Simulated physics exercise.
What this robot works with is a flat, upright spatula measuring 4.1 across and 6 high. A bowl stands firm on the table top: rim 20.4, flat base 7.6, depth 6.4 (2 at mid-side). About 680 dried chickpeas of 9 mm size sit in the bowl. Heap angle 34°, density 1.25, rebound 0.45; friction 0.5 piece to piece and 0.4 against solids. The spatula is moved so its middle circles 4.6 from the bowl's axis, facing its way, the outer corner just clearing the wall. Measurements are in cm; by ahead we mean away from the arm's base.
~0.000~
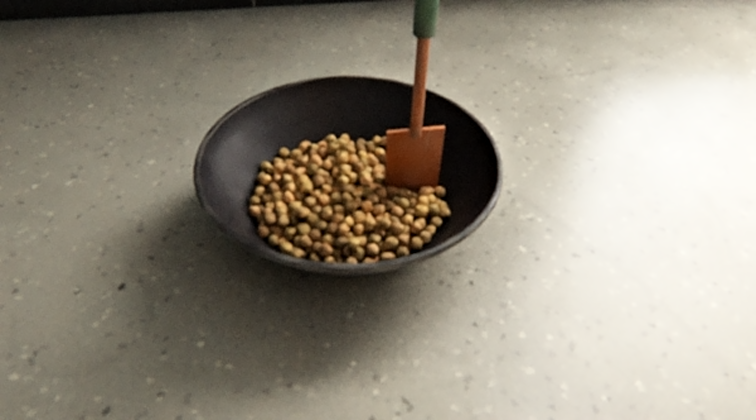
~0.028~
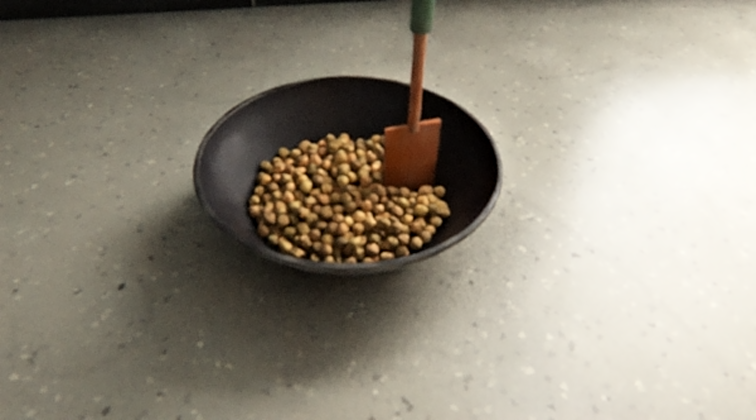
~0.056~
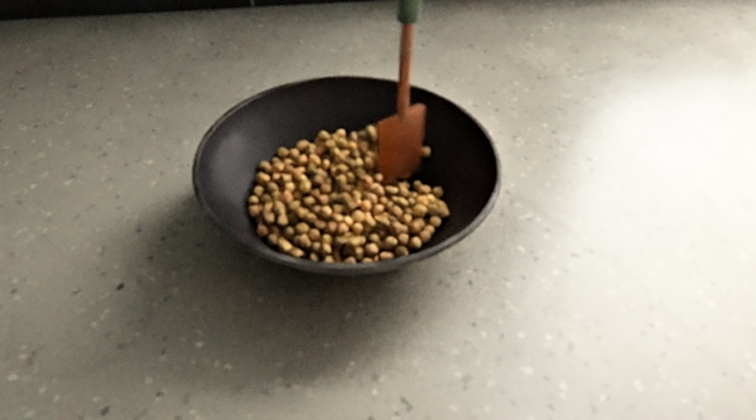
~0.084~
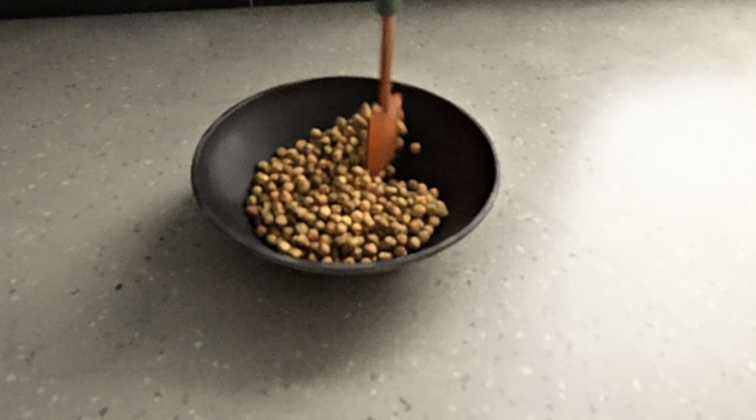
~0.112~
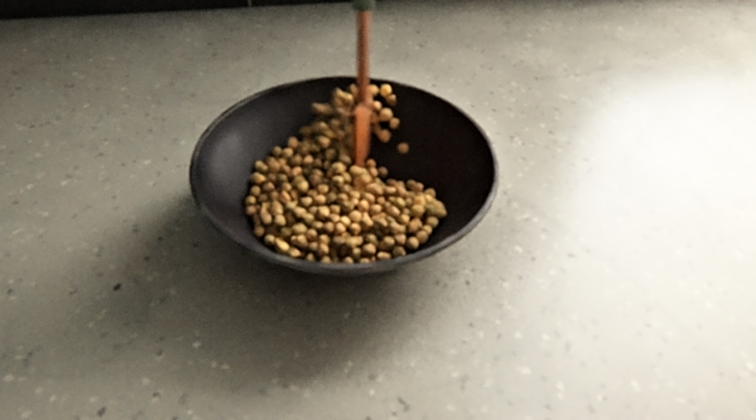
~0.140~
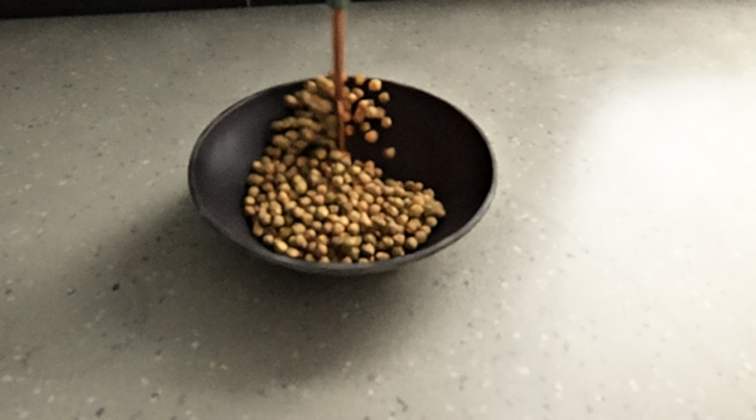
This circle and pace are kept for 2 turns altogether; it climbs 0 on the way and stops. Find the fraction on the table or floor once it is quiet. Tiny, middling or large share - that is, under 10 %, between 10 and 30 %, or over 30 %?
The share is middling, between 10 and 30 %.
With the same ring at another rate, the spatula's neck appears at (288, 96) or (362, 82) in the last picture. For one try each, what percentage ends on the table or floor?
About 45 per cent, then about 5 per cent.
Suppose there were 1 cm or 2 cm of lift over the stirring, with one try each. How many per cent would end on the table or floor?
Near 10 in a hundred, then 5 in a hundred.
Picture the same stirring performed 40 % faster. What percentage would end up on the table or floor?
Then roughly 35 %.
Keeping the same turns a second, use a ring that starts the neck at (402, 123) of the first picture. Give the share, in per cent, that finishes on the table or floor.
Close to 5 in a hundred.
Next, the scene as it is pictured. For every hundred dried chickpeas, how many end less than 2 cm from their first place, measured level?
Around 20 in a hundred.
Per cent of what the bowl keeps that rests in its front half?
I'd put it near 45 per cent.
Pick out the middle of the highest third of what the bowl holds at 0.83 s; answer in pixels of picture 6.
It is centred roughly at (293, 225).
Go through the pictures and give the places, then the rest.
In the first frame, the spatula neck at (417, 111), 0° round; upper third of the load around (343, 190), from x 255 to 445, top at y 140; 683 in the bowl.
In the second frame, the spatula neck at (415, 106), 7° round; upper third of the load around (345, 189), from x 255 to 445, top at y 140.
In the third frame, the spatula neck at (403, 95), 26° round; upper third of the load around (348, 180), from x 255 to 445, top at y 125.
In the fourth frame, the spatula neck at (385, 87), 46° round; upper third of the load around (345, 176), from x 250 to 440, top at y 105.
In the fifth frame, the spatula neck at (363, 82), 66° round; upper third of the load around (338, 168), from x 250 to 440, top at y 90.
In the sixth frame, the spatula neck at (339, 81), 86° round; upper third of the load around (321, 161), from x 250 to 440, top at y 75; 683 in the bowl.
After 0.48 s, 334° round, highest piece 9 above the table; 628 in the bowl, 40 on the table or floor, 15 in flight or on the tool.
After 0.83 s, 222° round, highest piece 8 above the table; 604 in the bowl, 74 on the table or floor, 5 in flight or on the tool.
After 1.20 s, 0° round, highest piece 6 above the table; 587 in the bowl, 96 on the table or floor.
After 1.90 s, 0° round, highest piece 6 above the table; 587 in the bowl, 96 on the table or floor.
In the end, 587 in the bowl, 96 on the table or floor. That is 14 % on the table or floor.
